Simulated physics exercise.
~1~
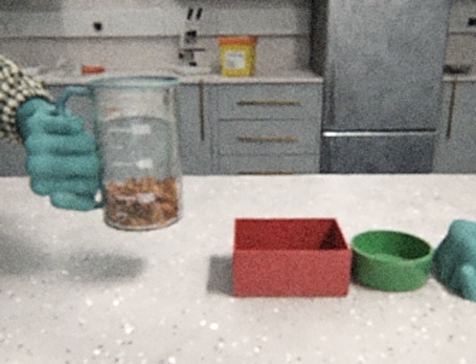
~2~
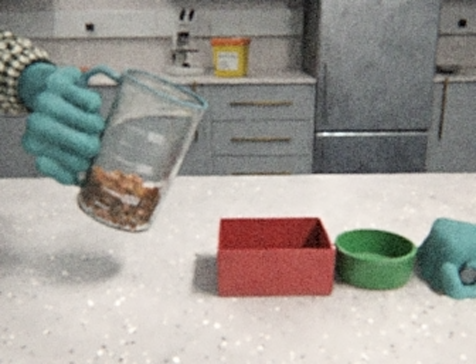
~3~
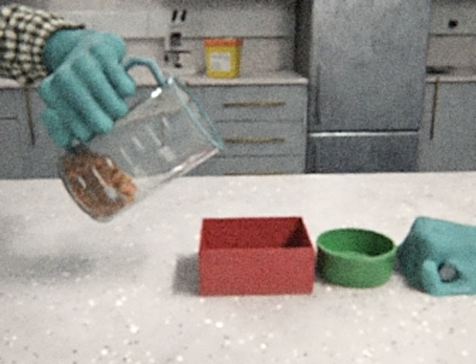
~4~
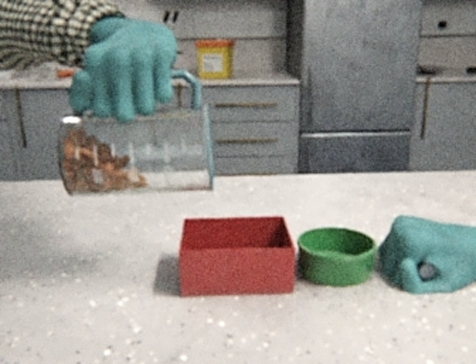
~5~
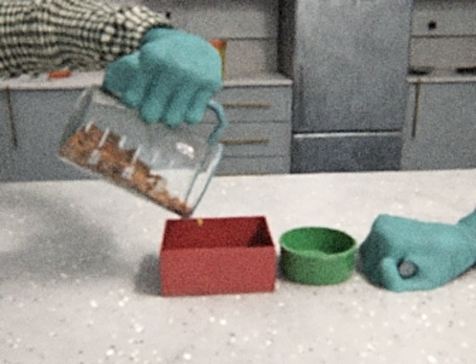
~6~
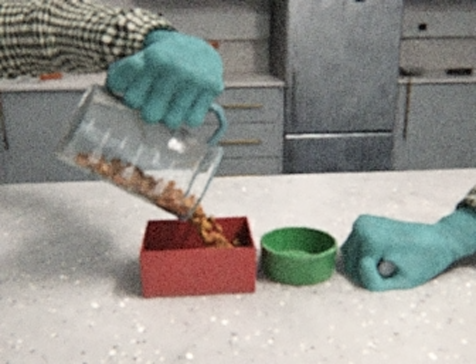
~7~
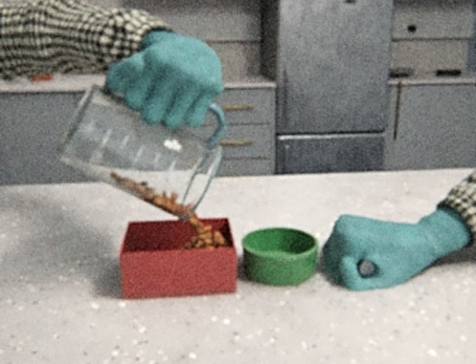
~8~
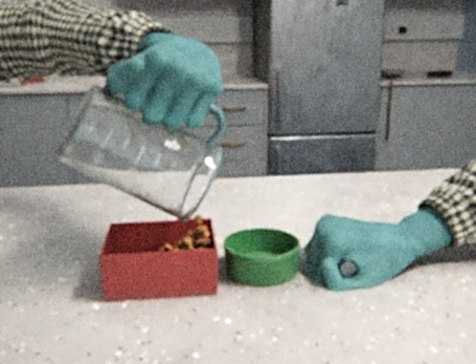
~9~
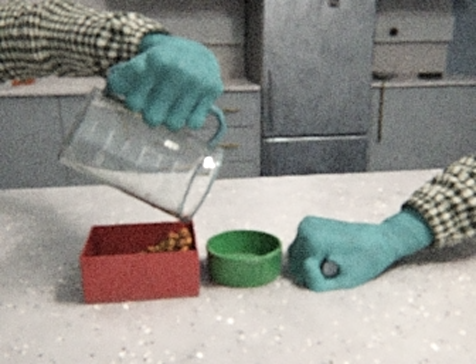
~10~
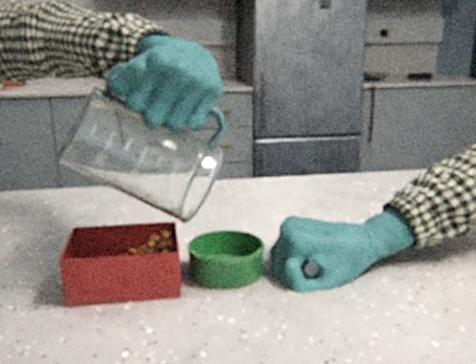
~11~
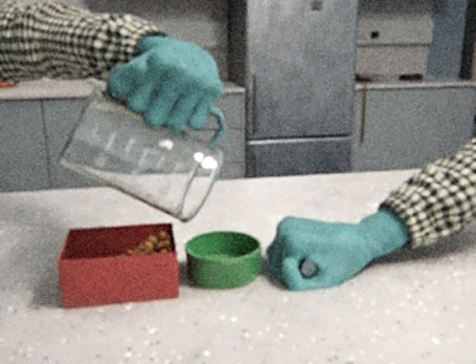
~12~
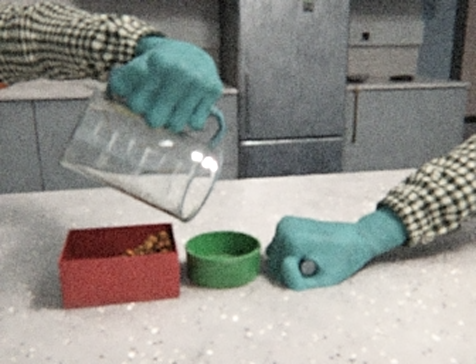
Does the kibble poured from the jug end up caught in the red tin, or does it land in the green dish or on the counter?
It ends up in the red tin, while the green dish stays empty and no kibble is seen on the counter.
